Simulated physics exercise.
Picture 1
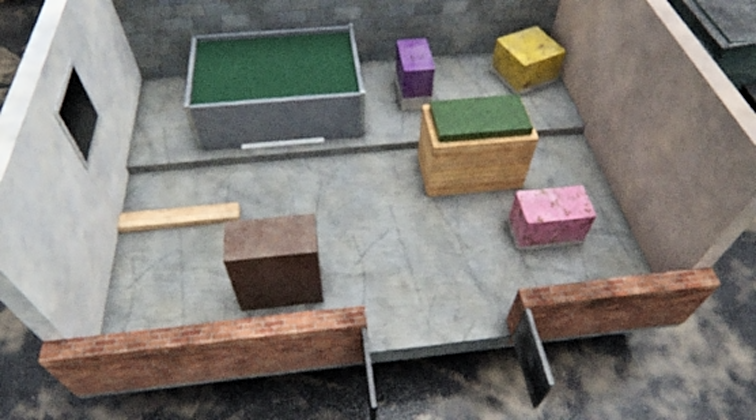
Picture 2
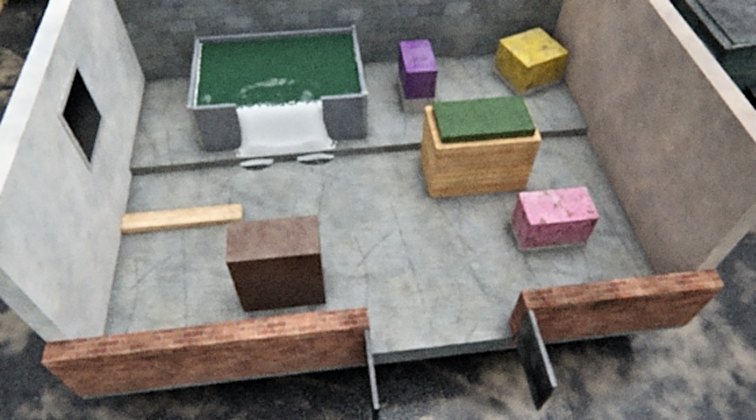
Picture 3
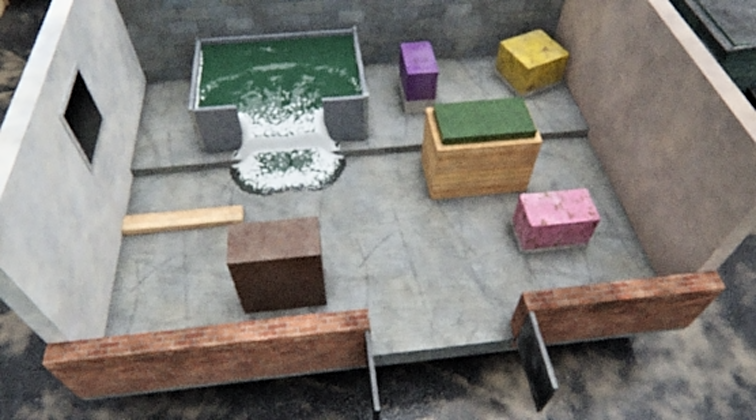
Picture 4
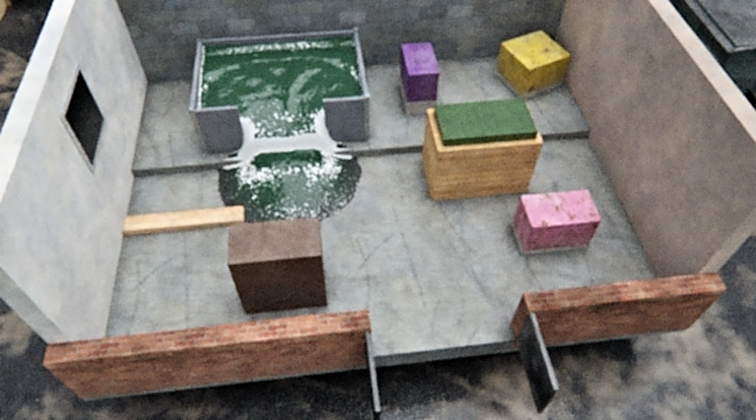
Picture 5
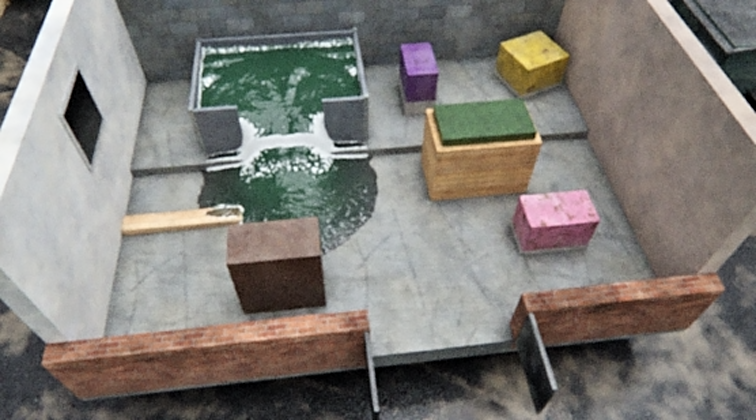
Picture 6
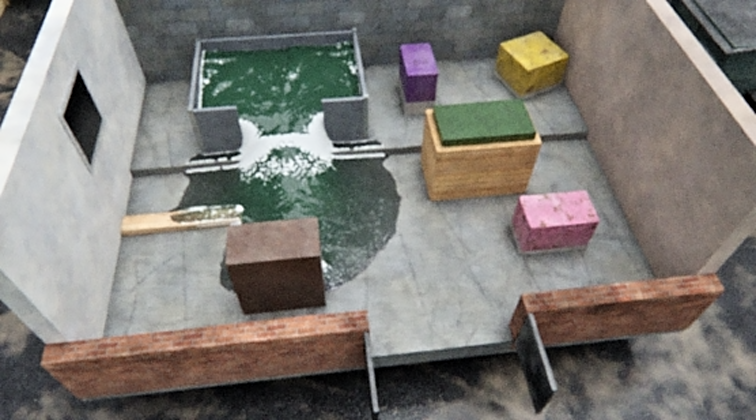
Green water pours through an opening in the front of a grey tank, drops over a low step and spreads across the lower floor, wetting the end of a wooden plank and reaching around the dark brown block.
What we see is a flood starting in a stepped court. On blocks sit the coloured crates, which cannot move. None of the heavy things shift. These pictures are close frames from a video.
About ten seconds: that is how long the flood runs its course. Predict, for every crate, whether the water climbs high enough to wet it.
My prediction: The yellow crate remains dry; the purple crate remains dry; the pink crate gets wetted.
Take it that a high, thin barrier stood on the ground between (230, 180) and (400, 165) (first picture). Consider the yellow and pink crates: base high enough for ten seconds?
Going one at a time, I'd say the yellow crate is inundated, and the pink crate is inundated.
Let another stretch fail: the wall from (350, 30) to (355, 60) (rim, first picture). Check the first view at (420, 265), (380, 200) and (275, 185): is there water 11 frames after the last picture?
Point one: Reached. Point two: Reached. Point three: Not reached.
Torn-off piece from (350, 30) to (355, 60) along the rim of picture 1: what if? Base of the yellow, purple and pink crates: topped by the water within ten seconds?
Going through them, the yellow crate gets reached, the purple crate gets reached and the pink crate gets reached.
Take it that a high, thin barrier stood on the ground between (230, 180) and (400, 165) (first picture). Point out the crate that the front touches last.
It's the crate marked pink.
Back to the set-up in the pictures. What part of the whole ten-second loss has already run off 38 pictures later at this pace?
Around 70 per cent.
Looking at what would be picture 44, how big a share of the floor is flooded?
Close to 65 in a hundred, I think.
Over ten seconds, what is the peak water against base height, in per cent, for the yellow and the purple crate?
Around 40 in a hundred for the first and 0 in a hundred for the second.
A moment on, water covers 40 % of the floor; the yellow crate not reached, the purple crate not reached, the pink crate not reached.
Next, water covers 50 % of the floor; the yellow crate not reached, the purple crate not reached, the pink crate water round its plinth.
Then, water covers 55 % of the floor; the yellow crate not reached, the purple crate not reached, the pink crate water round its plinth.
Later, water covers 65 % of the floor; the yellow crate not reached, the purple crate not reached, the pink crate water round its plinth.
In the end, water covers 70 % of the floor; the yellow crate stayed above the water, the purple crate stayed above the water, the pink crate was topped.
